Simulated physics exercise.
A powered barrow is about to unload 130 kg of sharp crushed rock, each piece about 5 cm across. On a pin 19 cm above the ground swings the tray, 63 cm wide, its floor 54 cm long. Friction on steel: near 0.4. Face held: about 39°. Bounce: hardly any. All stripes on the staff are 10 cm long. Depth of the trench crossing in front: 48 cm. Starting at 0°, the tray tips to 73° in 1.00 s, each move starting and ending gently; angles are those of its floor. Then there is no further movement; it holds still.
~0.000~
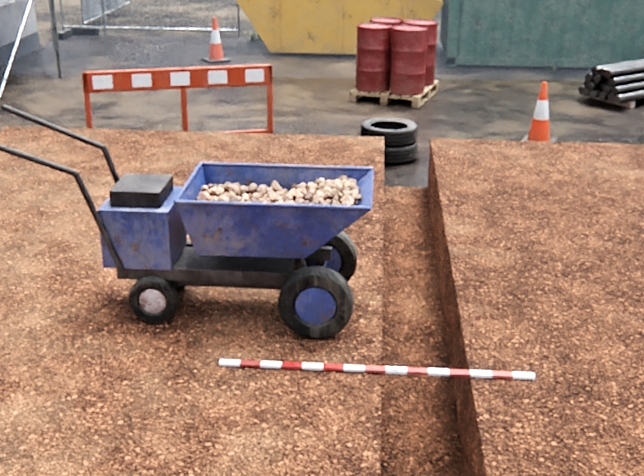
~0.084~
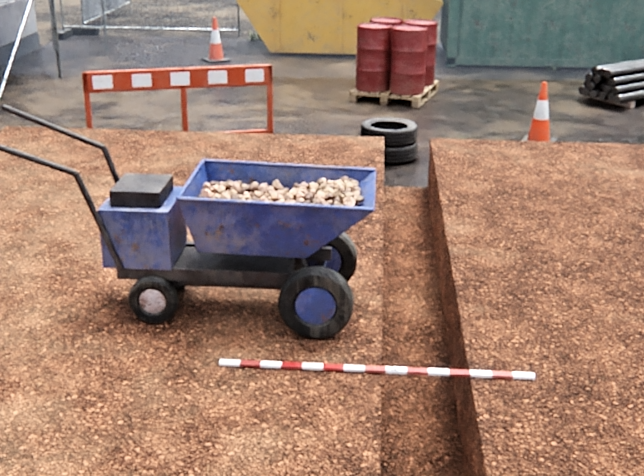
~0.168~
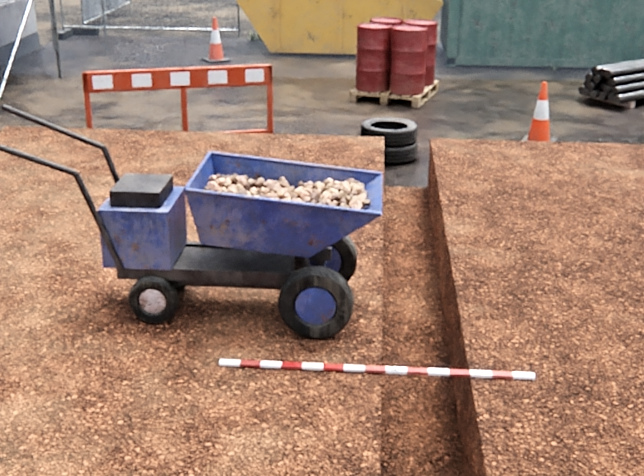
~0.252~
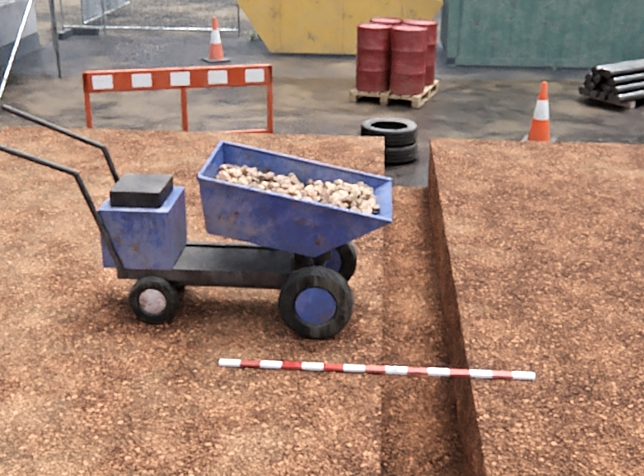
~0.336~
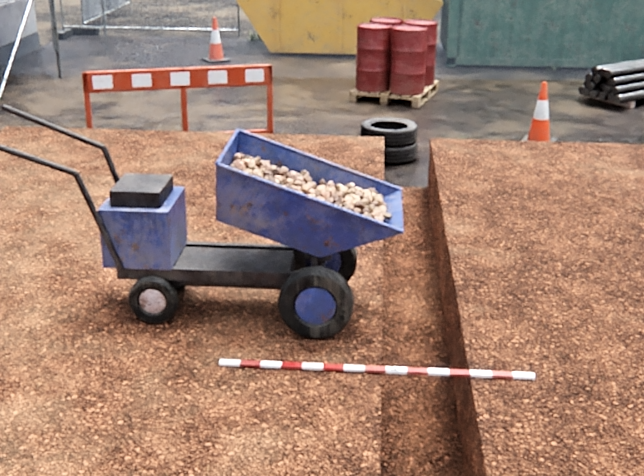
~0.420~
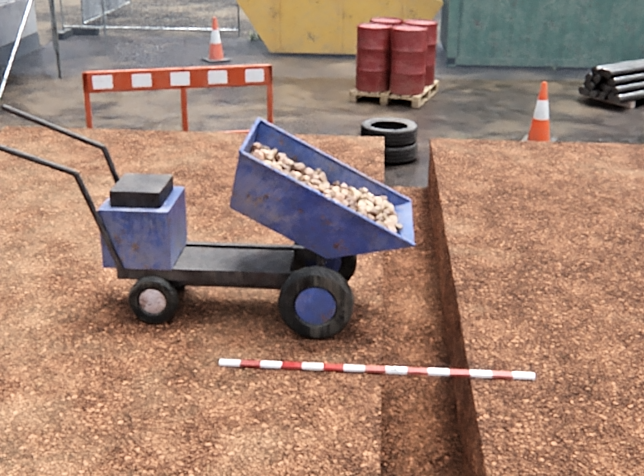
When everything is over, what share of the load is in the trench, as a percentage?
Close to 65 in a hundred.
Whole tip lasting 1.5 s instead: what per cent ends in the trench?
It would be near 70 percent.
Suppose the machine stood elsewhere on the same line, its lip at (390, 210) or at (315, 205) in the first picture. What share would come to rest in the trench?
Around 25 and then 100 percent.
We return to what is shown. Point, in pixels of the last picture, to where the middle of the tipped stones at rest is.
I'd put it close to (445, 376).
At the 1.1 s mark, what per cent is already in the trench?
25 per cent or so by then.
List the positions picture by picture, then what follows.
In the first picture, the tray is at 0°, its lip at (371, 209); the top of the load is at (341, 187).
In the second picture, the tray is at 1°, its lip at (374, 210); the top of the load is at (341, 187); the stones move at 0.3 m/s on average.
In the third picture, the tray is at 5°, its lip at (381, 214); the top of the load is at (244, 183); the stones move at 0.5 m/s on average.
The fourth picture shows lip at (391, 222), floor tilted 12°, highest stones at (233, 172); the stones move at 0.7 m/s on average.
In the fifth picture, the tray is at 19°, its lip at (403, 232); the top of the load is at (242, 162); the stones move at 0.8 m/s on average.
In the sixth picture, the tray is at 28°, its lip at (414, 245); the top of the load is at (258, 153); the stones move at 0.9 m/s on average.
After 0.8 s the floor is at 62°; 100 % in the tray; the foremost stones are at (433, 285).
After 1.1 s the floor is at 73°; 63 % in the tray, 25 % in the trench, 12 % past the trench; the foremost stones are at (496, 320).
After 1.5 s the floor is at 73°; 14 % in the tray, 50 % in the trench, 36 % past the trench; the foremost stones are at (595, 321).
After 3.4 s the floor is at 73°; 0 % in the tray, 65 % in the trench, 35 % past the trench; the foremost stones are at (642, 320).
